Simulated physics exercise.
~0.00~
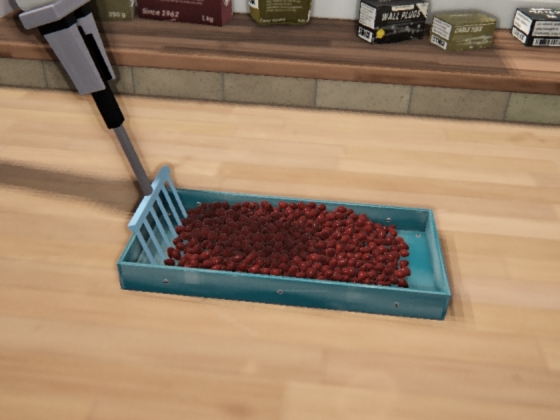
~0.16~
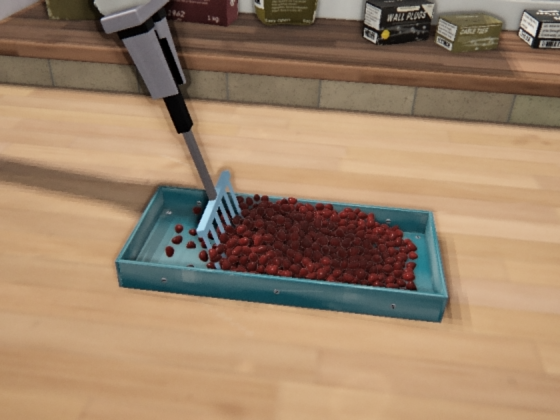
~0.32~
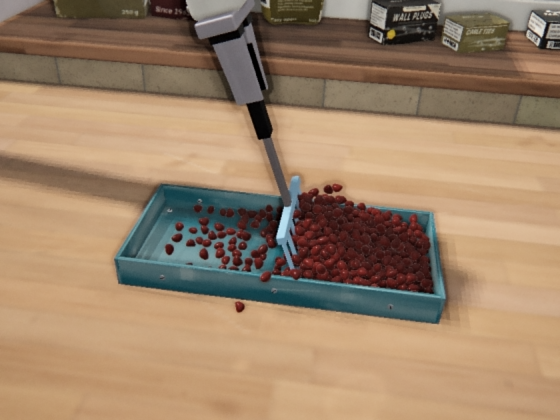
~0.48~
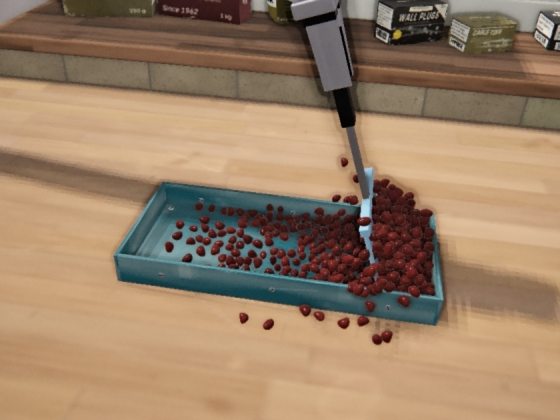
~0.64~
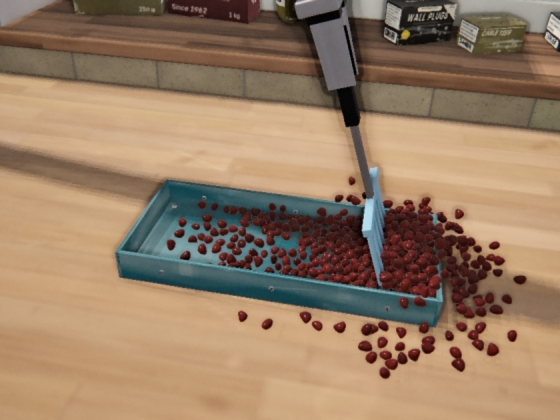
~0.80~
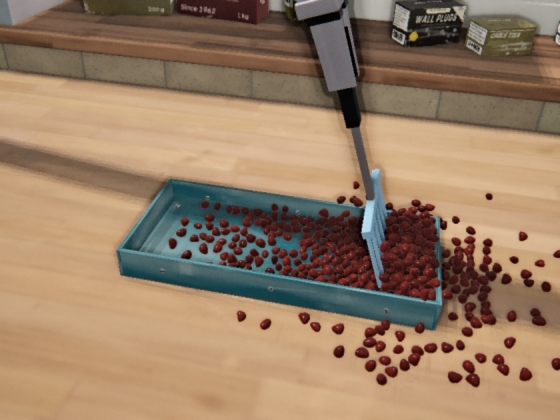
Robot arm raking dark red beans rightward along a blue trough, heaping them at the end until many spill onto the wooden table.
